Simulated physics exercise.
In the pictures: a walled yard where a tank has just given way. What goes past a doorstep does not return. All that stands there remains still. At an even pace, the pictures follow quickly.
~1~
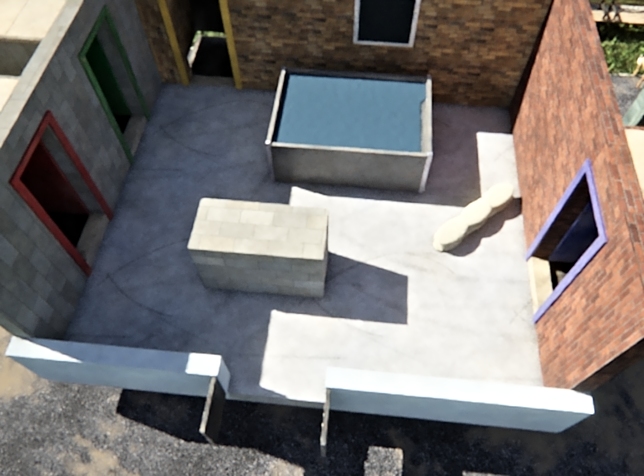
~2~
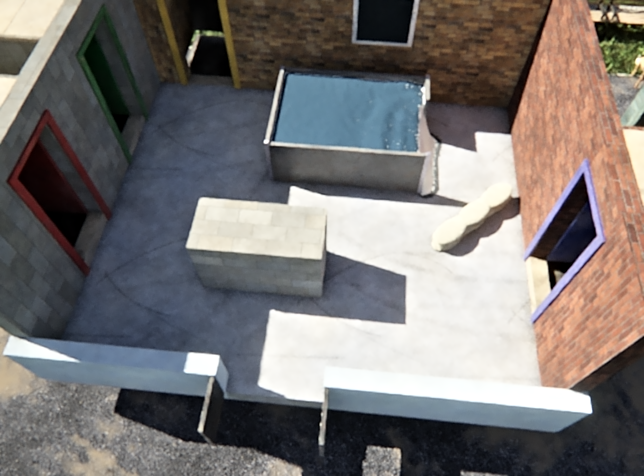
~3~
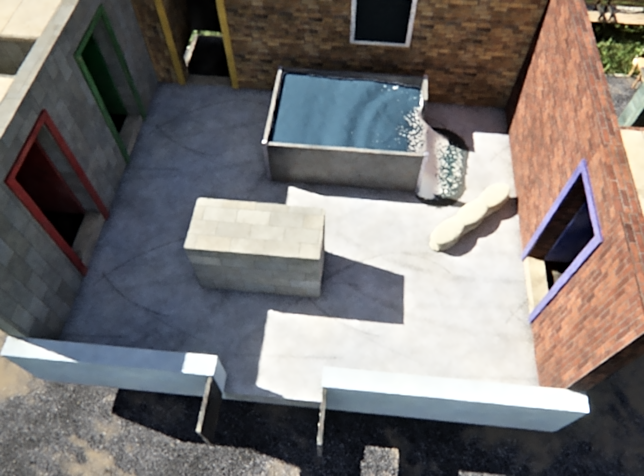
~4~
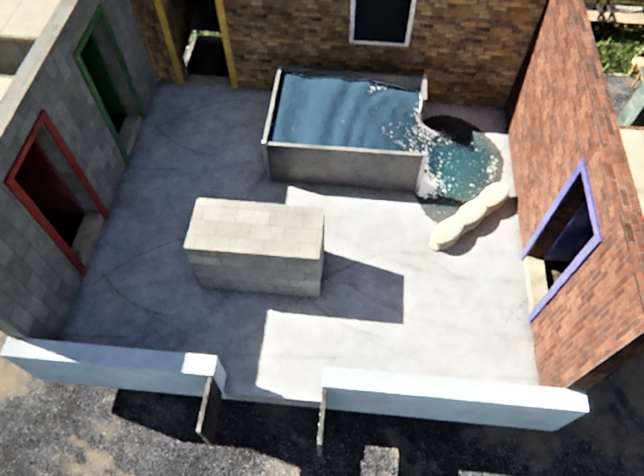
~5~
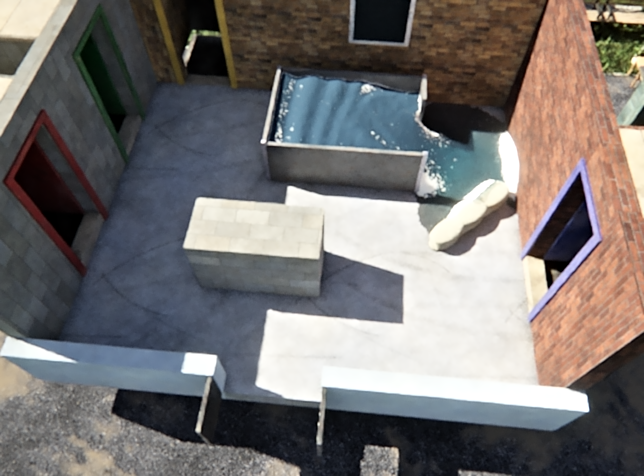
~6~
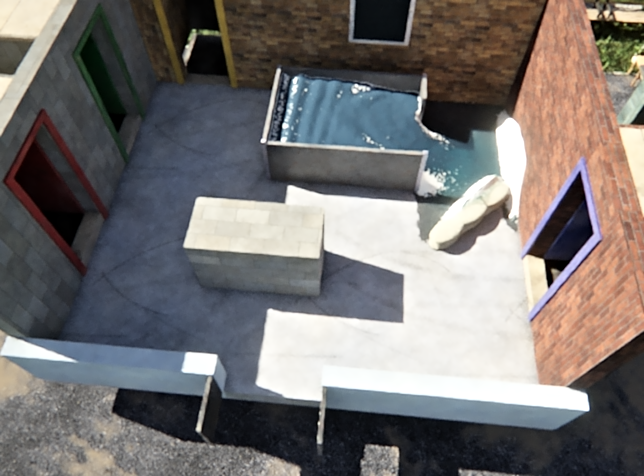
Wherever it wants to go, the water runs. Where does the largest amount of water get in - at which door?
At the yellow door.
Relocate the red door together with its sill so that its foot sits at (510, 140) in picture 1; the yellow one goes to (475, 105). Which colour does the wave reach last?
It's the green one, I think.
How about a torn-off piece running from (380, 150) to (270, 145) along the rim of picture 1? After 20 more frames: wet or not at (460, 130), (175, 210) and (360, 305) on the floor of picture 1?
Taking them in the order you gave, I'd call them spared, sodden and sodden.
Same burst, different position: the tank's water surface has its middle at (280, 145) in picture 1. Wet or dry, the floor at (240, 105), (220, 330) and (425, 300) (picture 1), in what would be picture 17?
Result, in order: Unaffected; unaffected; affected.
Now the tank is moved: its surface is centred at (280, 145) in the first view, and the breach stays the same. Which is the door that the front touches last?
Answer: The red one.
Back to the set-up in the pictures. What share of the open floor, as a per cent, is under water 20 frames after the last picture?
Share estimate: About 65 per cent.
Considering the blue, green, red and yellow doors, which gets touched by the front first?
The one in blue.
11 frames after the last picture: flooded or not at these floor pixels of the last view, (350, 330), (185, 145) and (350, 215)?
Taking them in turn: Not wetted, not wetted, drenched.
A moment on, water covers 20 % of the floor; green door not reached, blue door wet at the sill, nothing in, red door not reached, yellow door not reached.
Next, water covers 40 % of the floor; green door not reached, blue door wet at the sill, nothing in, red door not reached, yellow door not reached.
Then, water covers 65 % of the floor; green door not reached, blue door wet at the sill, nothing in, red door not reached, yellow door a trickle in.
Later, water covers 90 % of the floor; green door wet at the sill, nothing in, blue door wet at the sill, nothing in, red door wet at the sill, nothing in, yellow door a trickle in.
In the end, water covers 95 % of the floor; green door wet at the sill, nothing in, blue door wet at the sill, nothing in, red door wet at the sill, nothing in, yellow door some in; the yellow door has let in the most.
